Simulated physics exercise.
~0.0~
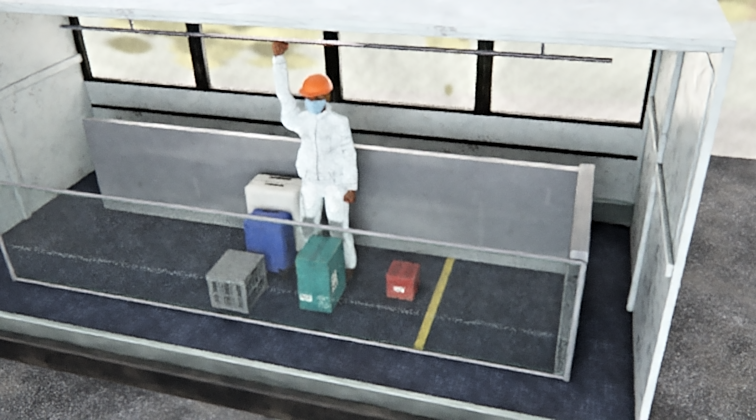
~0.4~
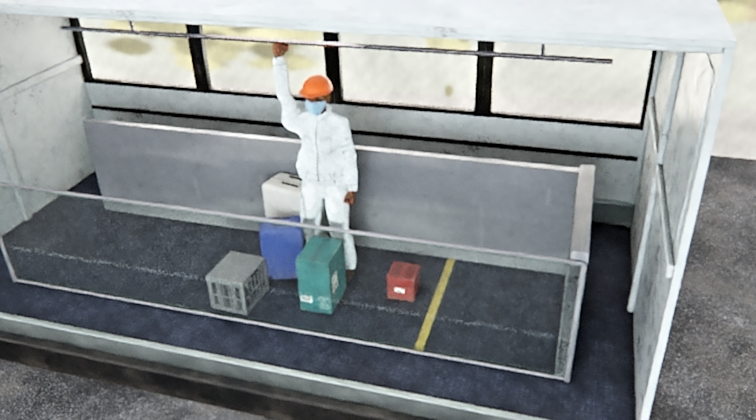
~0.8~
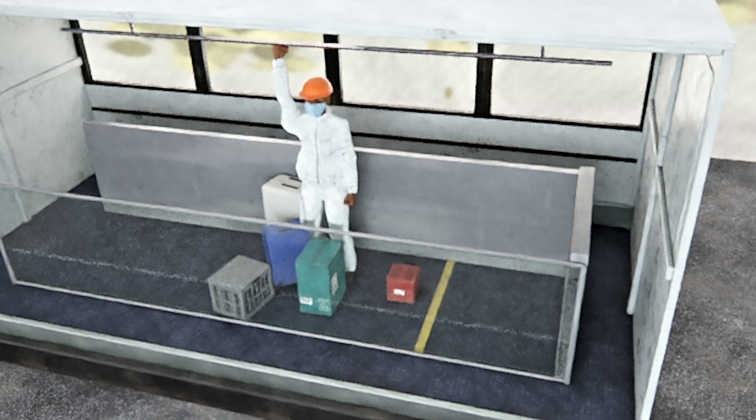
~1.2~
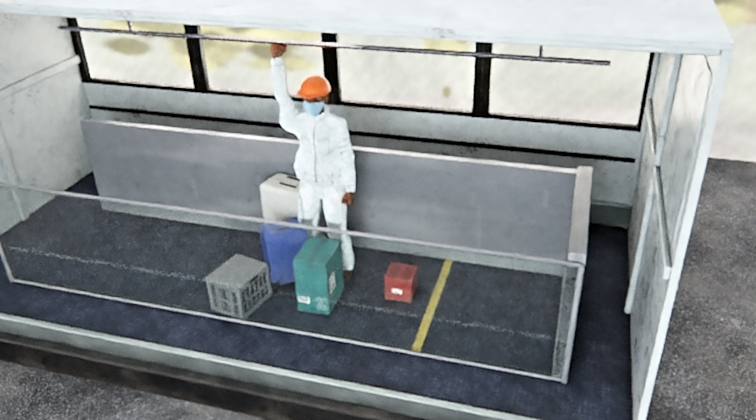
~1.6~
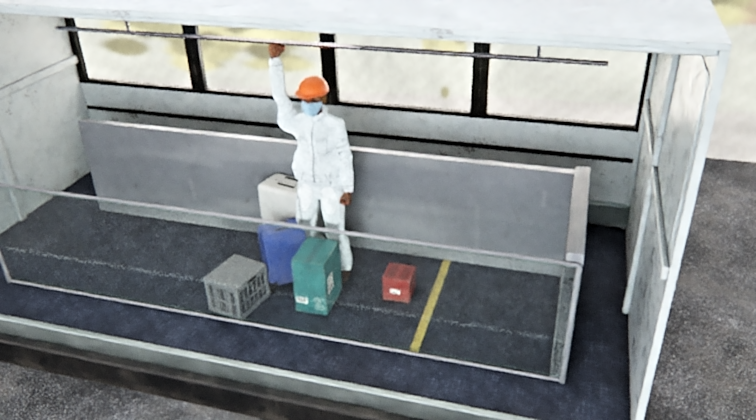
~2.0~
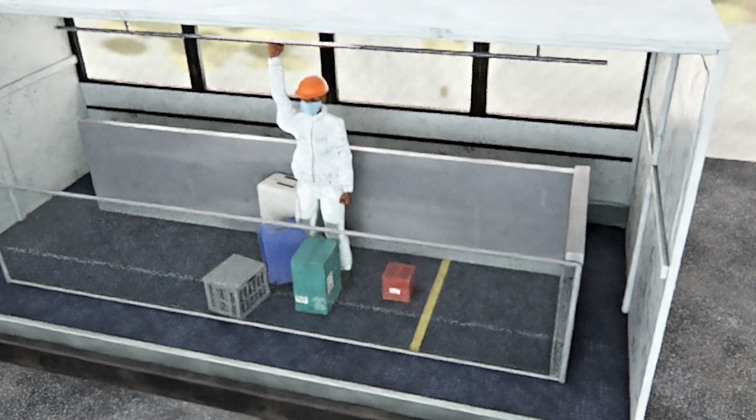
A traveller in white overalls and an orange helmet stood holding an overhead rail while the blue and white cases shifted slightly right, then stayed upright and still beside the grey crate, teal pack and red tub, all short of the yellow line.
